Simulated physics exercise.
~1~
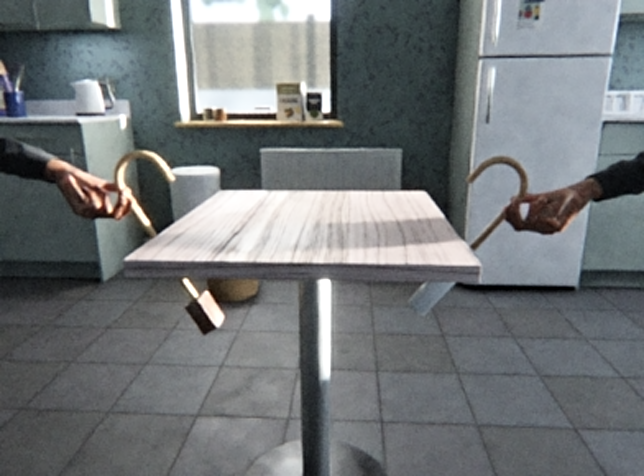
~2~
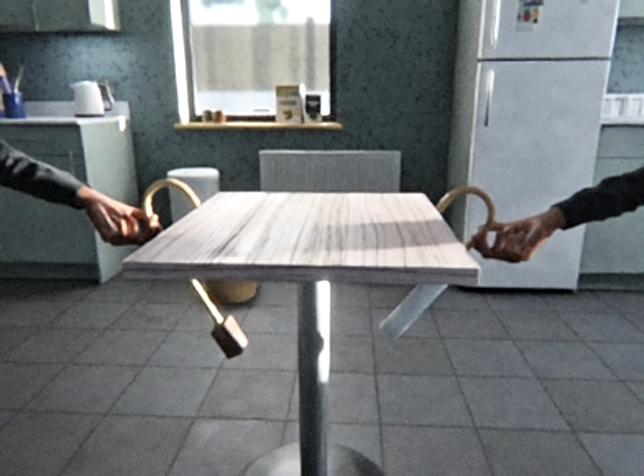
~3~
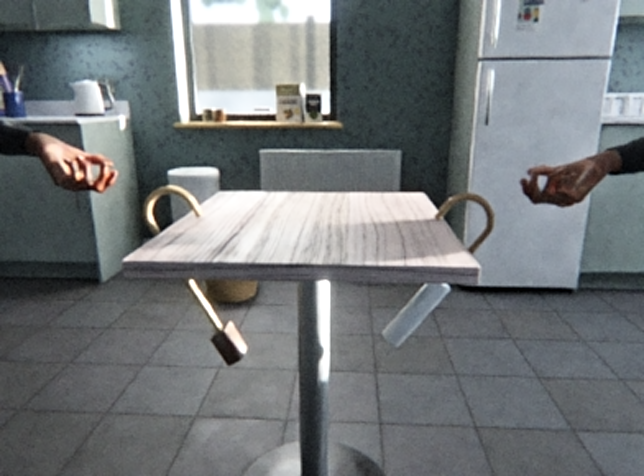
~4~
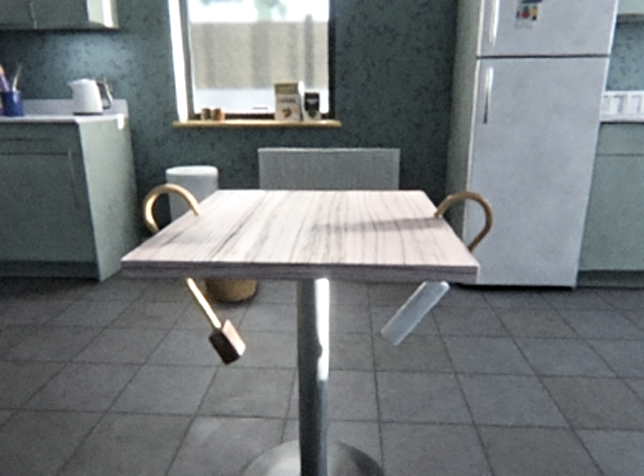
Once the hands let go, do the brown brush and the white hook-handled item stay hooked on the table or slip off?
The white item stays hooked on the right end of the table. The brown brush also stays hooked, on the left end.
